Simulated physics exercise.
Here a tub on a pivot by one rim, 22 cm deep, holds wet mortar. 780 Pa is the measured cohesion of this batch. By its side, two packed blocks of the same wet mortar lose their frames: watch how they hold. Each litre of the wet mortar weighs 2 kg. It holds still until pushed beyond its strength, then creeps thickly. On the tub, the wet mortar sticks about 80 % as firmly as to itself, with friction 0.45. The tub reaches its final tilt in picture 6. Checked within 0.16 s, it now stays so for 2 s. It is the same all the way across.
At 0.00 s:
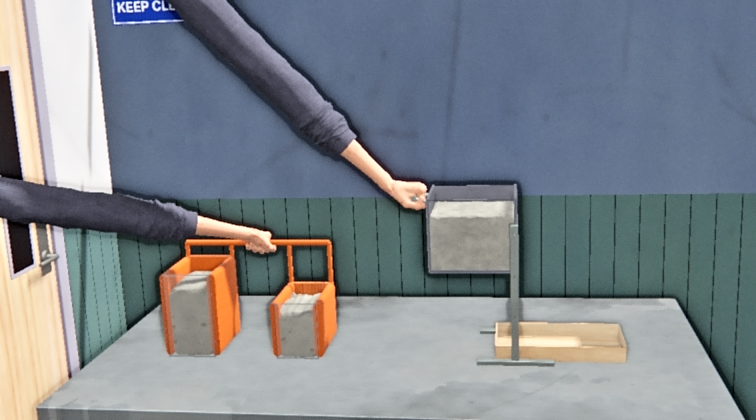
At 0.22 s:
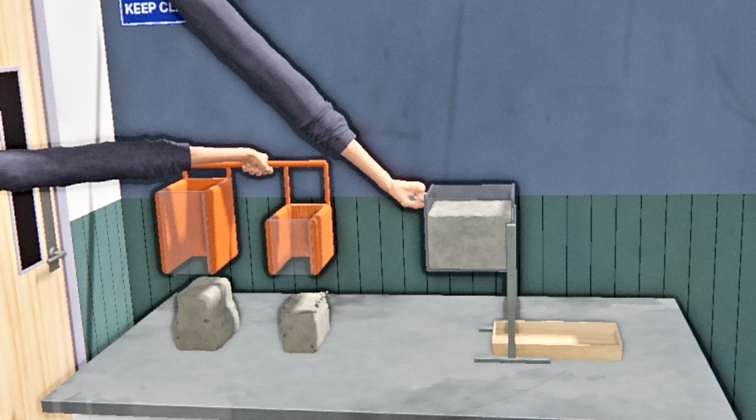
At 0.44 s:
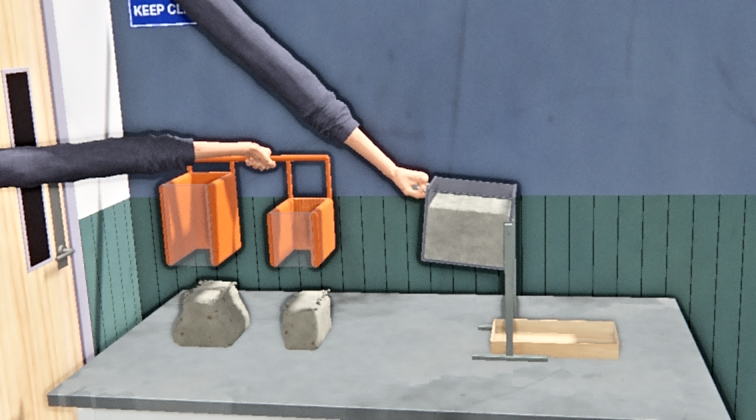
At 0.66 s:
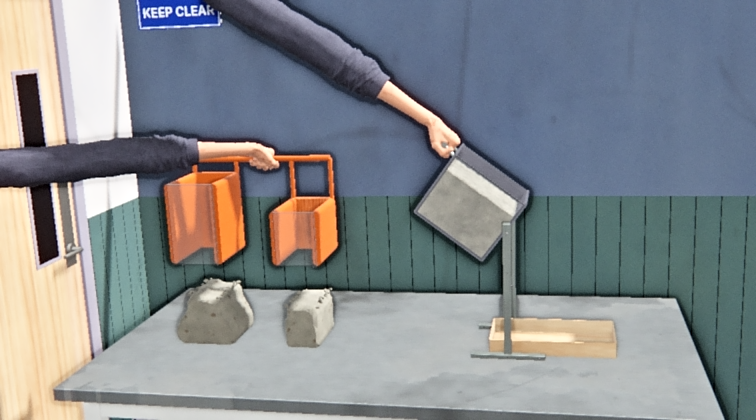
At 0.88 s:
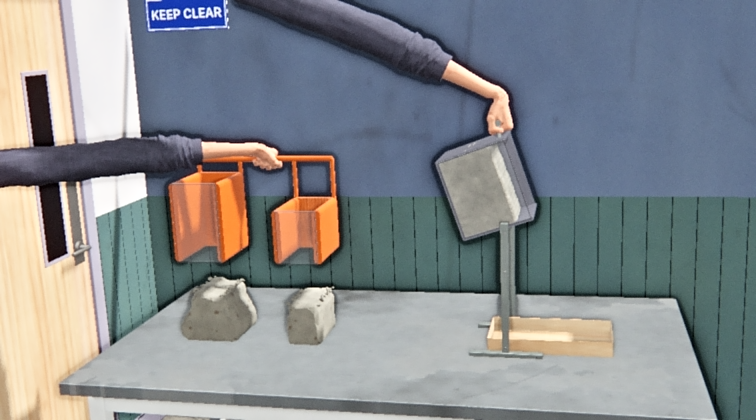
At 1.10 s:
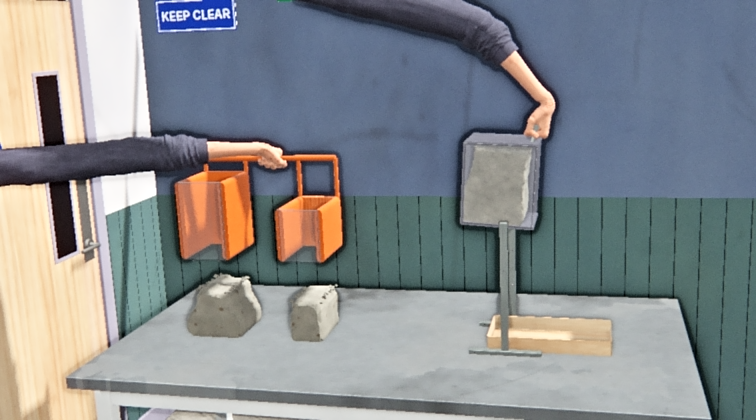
Orange molds lift off two gray blocks, one slumps slightly, and a hand tilts a tub.
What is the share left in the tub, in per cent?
About 47 %.
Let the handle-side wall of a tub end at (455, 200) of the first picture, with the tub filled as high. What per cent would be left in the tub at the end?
About 100 per cent.
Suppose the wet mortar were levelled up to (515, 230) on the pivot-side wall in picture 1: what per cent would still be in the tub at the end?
Result: Approx. 60 % remaining in tub.
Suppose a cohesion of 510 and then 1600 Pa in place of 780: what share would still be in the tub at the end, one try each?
Try one gives 45 per cent, try two gives 100 per cent.
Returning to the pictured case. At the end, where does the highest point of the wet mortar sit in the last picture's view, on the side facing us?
Close to pixel (487, 187).
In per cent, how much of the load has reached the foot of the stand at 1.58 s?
By then close to 2 % is down.
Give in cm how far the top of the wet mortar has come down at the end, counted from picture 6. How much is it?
13 cm.
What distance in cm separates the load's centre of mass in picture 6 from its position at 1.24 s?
5 cm.
After 1.24 s, the tub is at 94 degrees and holds 92 %.
After 1.41 s, the tub is at 94 degrees and holds 63 %.
After 1.58 s, the tub is at 94 degrees and holds 47 %.
After 1.75 s, the tub is at 94 degrees and holds 47 %.
After 3.10 s, the tub is at 94 degrees and holds 47 %.
